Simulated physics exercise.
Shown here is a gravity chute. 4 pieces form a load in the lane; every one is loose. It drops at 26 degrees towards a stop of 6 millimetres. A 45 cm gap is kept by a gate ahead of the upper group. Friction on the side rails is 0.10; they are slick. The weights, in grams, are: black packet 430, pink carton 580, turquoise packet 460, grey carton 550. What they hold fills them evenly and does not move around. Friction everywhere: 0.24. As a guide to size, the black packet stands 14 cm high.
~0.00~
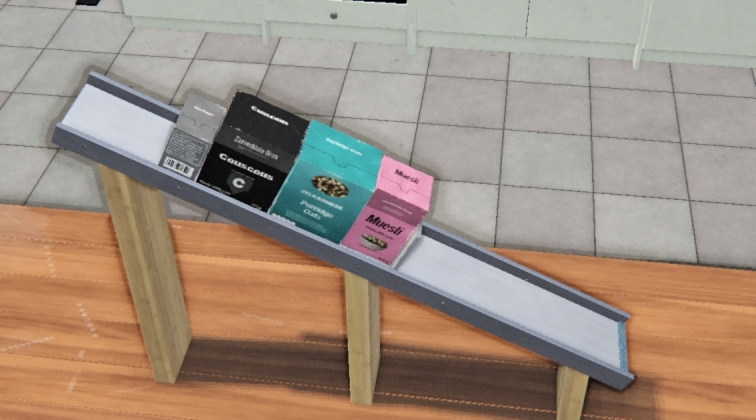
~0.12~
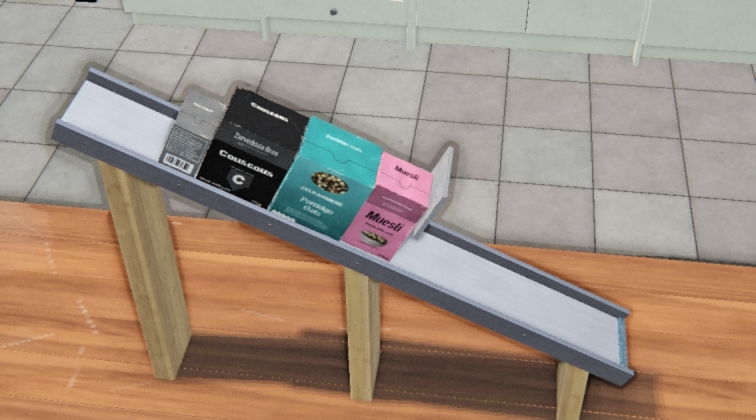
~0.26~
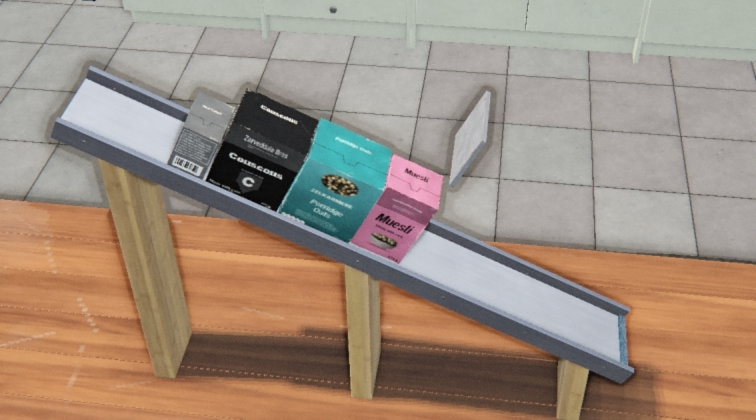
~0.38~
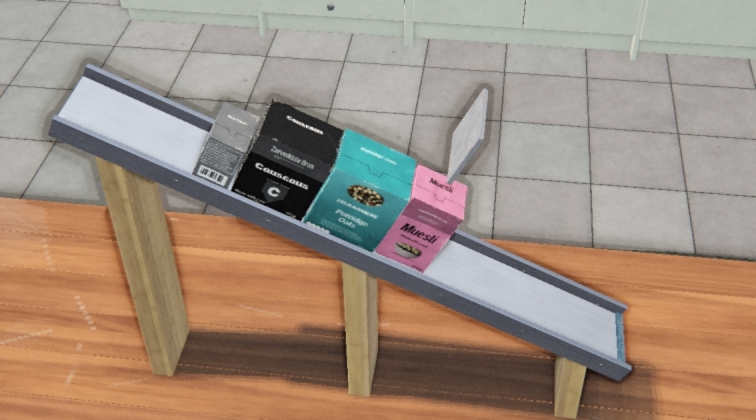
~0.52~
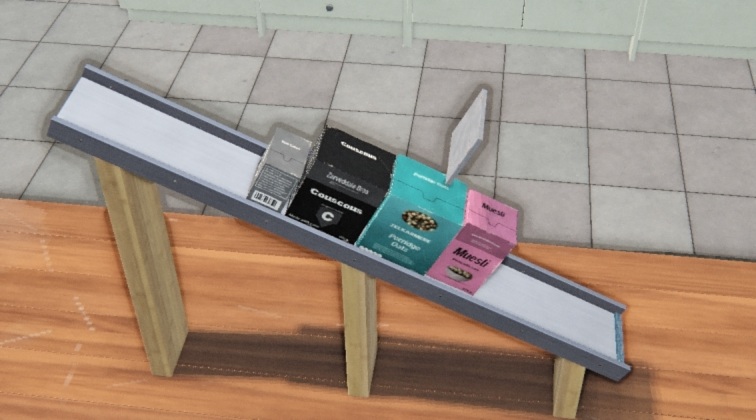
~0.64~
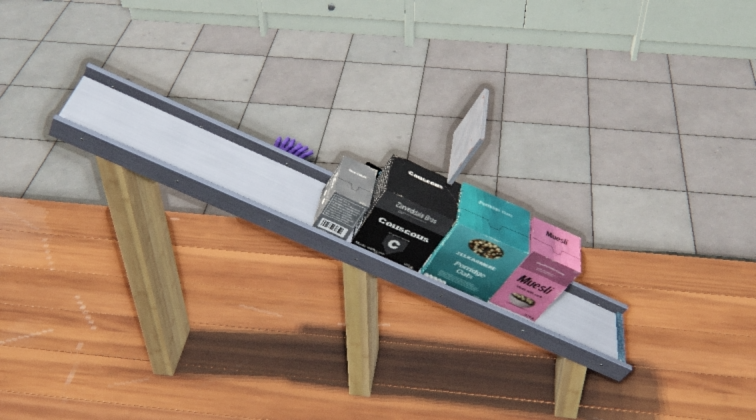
Four packets in a touching row, grey, black, turquoise and pink from left to right, sit on a pale, dark-edged chute as a small pale panel at the pink one's front lifts clear, and they then slide together down to the right, gathering speed. The chute slopes on wooden legs above an orange-brown wooden surface, with grey floor tiles and pale cabinets behind. The steady view looks down from the side, and a purple object shows behind the chute late on.
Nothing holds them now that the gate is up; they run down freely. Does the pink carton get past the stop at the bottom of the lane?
Yes: Oh, that one gets out.
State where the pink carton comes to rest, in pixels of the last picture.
It winds up close to (741, 395).
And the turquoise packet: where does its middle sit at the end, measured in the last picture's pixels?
In the last picture it sits around (612, 304).
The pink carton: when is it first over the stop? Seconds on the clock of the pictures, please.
Near 1.1 s on the clock.
Around 0.74 s, leader 5 cm from the stop; pink carton near (596, 297).
Around 0.84 s, pink carton tipped 13° against what carries it near (630, 309); turquoise packet tipped 8° against what carries it; black packet tipped 8° against what carries it.
Around 1.14 s, pink carton now over the stop.
Around 1.24 s, things are still on the move.
Finally (1.7 s), over the stop, pink carton; the other 3 in the lane. In the last view, pink carton near (741, 395).
